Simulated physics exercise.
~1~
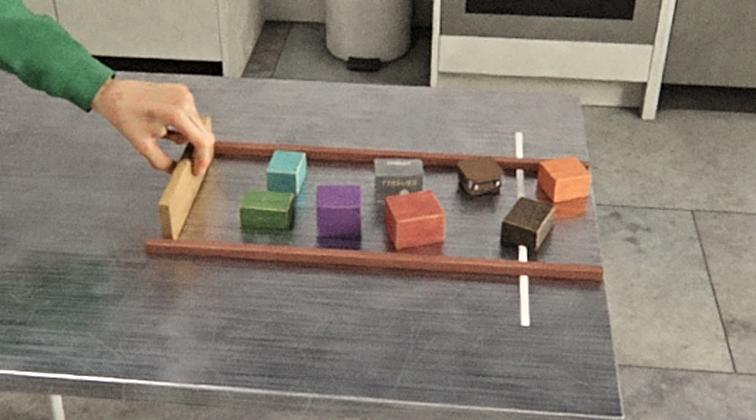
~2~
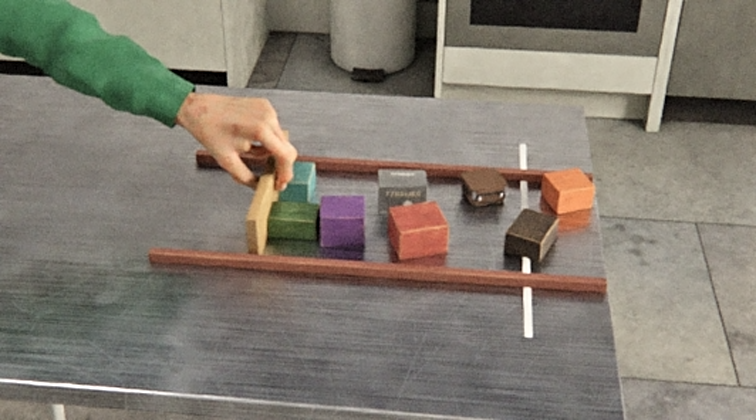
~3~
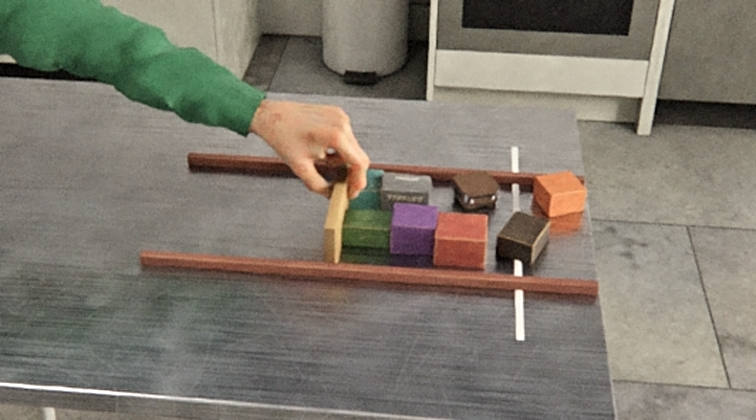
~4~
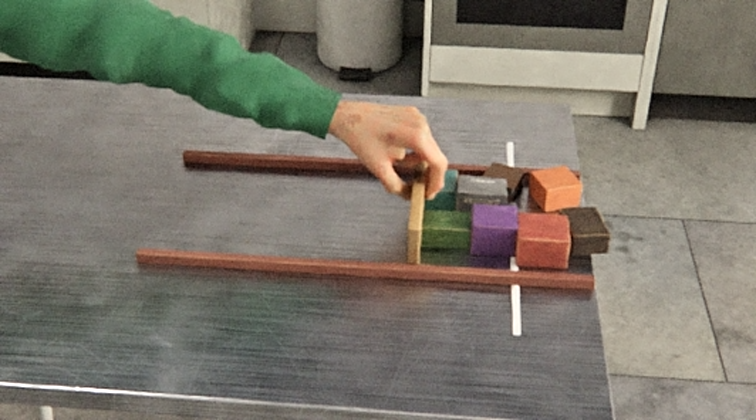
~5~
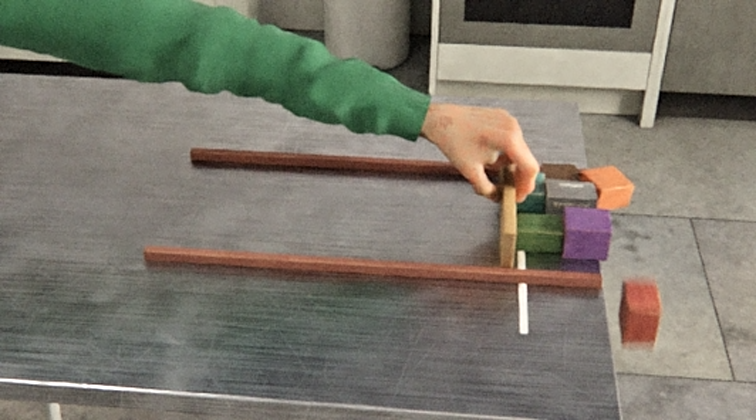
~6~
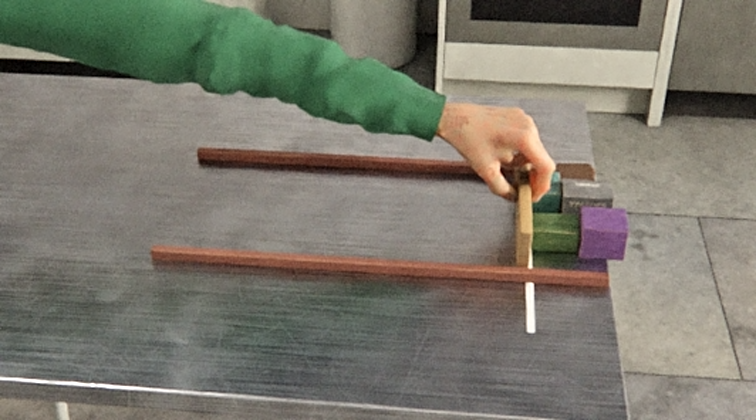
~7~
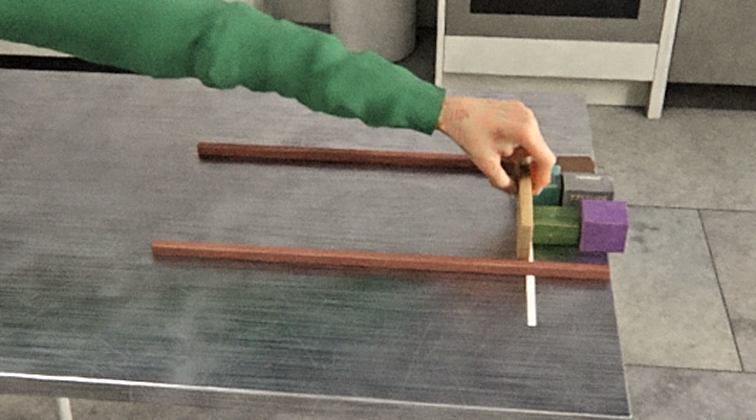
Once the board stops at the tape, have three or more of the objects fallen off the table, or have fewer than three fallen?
Three or more fall off the table, with the red, black and orange blocks going over the edge. The purple and green blocks are among those that stay on.
We see a hand in a green sleeve slide an upright wooden board rightward between two rails, pushing a cluster of blocks toward the table's edge. The red, black and orange blocks go over, and the board stops at the white tape with the purple block overhanging the edge.
